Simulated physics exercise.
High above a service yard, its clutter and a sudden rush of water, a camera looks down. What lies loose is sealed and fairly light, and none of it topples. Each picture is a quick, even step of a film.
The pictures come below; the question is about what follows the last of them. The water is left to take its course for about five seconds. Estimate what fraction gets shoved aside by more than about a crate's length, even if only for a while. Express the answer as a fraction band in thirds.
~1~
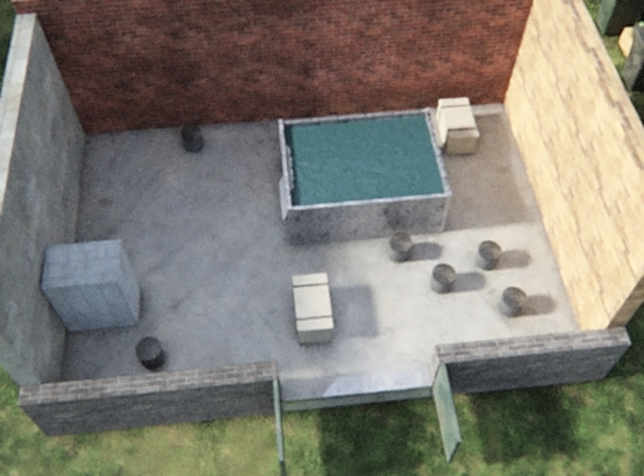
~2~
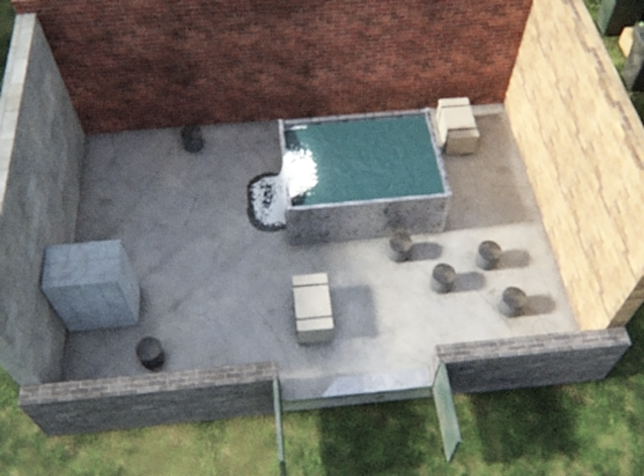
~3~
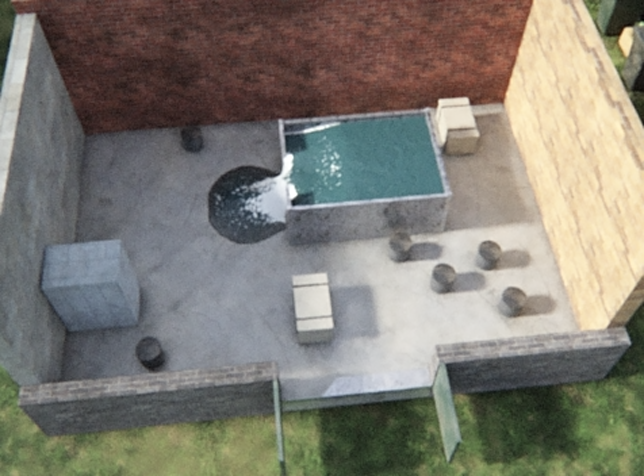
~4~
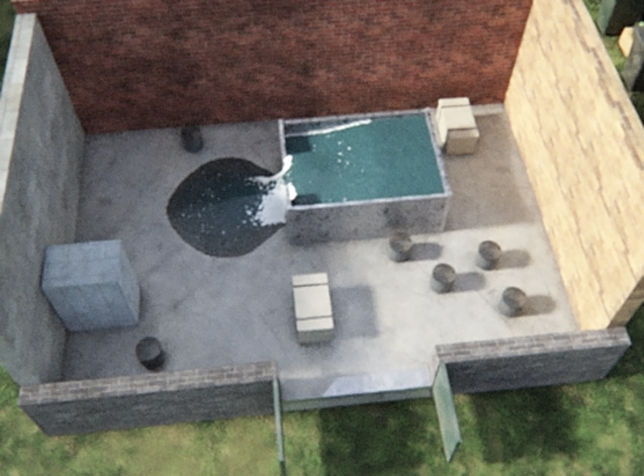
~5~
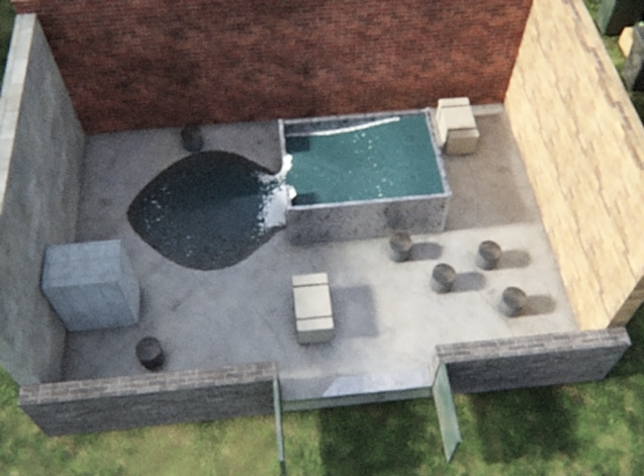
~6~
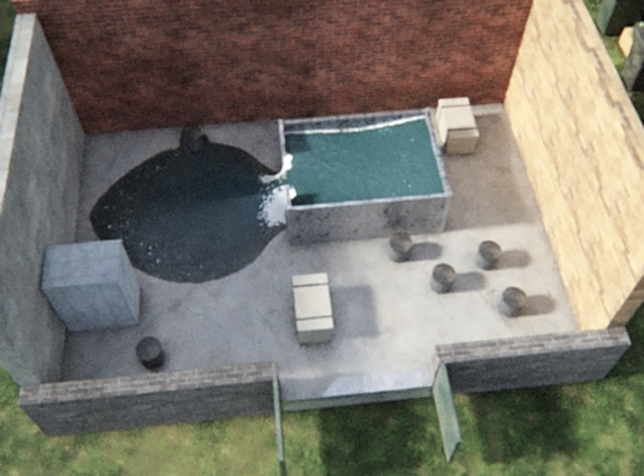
Fraction band: Less than 1/3.
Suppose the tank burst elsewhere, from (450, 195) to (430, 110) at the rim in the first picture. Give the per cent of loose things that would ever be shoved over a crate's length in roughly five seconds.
Result: Close to 80 %.
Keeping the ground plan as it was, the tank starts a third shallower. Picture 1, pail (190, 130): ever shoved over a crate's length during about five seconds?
For this item: Travelled that far.
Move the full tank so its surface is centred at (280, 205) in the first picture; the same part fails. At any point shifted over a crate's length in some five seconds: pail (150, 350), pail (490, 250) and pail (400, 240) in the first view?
First got that far, then never got that far, then never got that far.
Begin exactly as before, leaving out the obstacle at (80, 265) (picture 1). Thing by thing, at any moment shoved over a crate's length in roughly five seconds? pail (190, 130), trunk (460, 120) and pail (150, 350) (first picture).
In sequence: Covered the distance, fell short, covered the distance.
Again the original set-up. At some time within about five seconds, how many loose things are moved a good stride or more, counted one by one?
Counting them up gives 2.
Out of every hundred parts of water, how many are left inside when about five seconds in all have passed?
I make it 100 percent.
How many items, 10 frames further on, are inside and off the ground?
My count is 1.
A moment on, 0 of 8 are well off their spots; 0 afloat.
Next, 1 of 8 are well off their spots; 1 afloat.
Later, 2 of 8 are well off their spots; 2 afloat.
In the end, 2 of 8 are well off their spots, and 2 have been at some point; 1 afloat.
